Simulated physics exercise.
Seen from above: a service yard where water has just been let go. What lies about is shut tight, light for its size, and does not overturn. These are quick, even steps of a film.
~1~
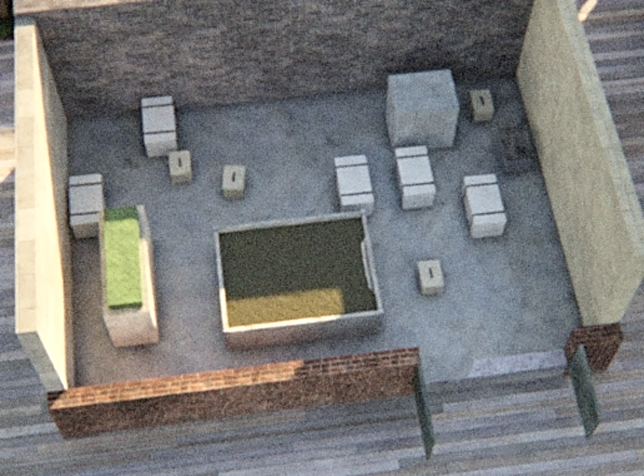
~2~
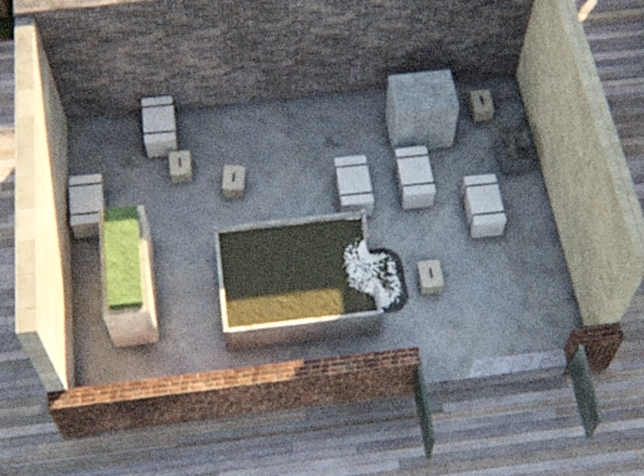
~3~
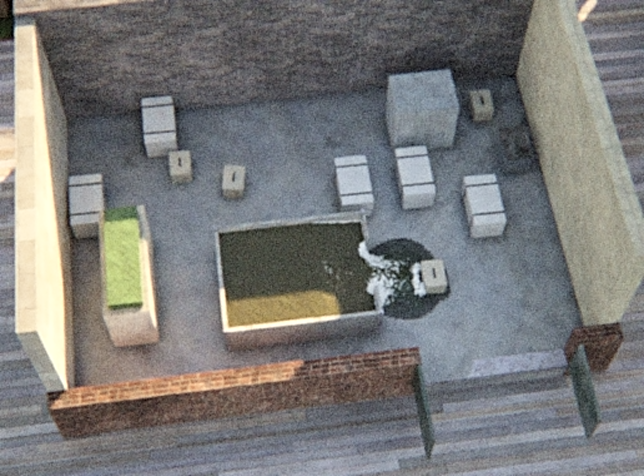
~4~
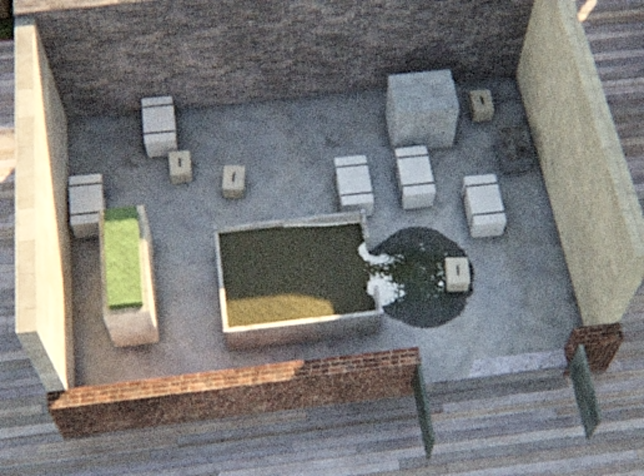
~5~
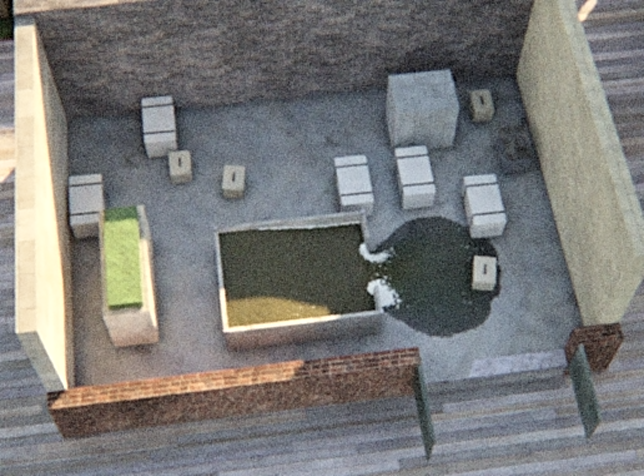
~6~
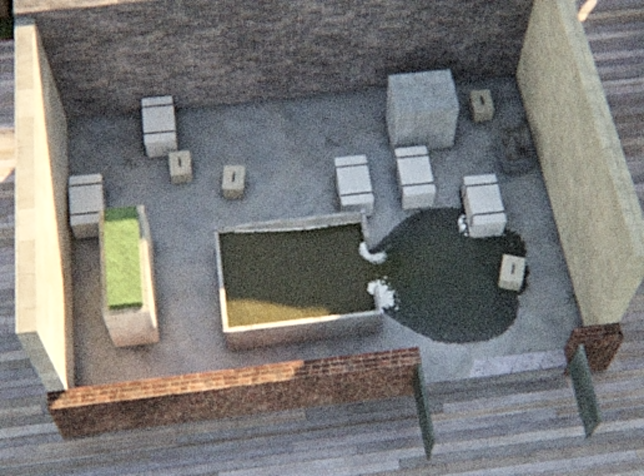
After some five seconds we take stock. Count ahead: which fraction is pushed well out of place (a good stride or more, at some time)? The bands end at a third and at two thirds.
It is between one and two thirds.
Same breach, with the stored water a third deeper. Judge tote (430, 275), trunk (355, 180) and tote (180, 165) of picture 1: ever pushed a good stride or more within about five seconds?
As listed: Moved that far, no, no.
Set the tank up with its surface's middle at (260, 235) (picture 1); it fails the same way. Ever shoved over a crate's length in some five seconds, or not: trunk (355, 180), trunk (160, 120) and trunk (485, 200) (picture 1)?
As listed: Short of that, no, swept aside.
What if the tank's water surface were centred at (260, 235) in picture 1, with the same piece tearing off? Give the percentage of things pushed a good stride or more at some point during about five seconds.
Close to 50 %.
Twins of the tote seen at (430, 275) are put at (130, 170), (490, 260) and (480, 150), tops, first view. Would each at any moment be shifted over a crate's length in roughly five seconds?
One after the other: Not that far, moved that far, moved that far.
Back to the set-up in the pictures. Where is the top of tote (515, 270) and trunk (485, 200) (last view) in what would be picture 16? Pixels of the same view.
Near (570, 276) and (534, 163).
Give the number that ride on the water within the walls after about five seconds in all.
That makes 4.
A moment on, 1 of 10 are well off their spots; 0 afloat.
Next, 2 of 10 are well off their spots; 2 afloat.
Later, 3 of 10 are well off their spots; 3 afloat.
In the end, 4 of 10 are well off their spots, and 4 have been at some point; 4 afloat.
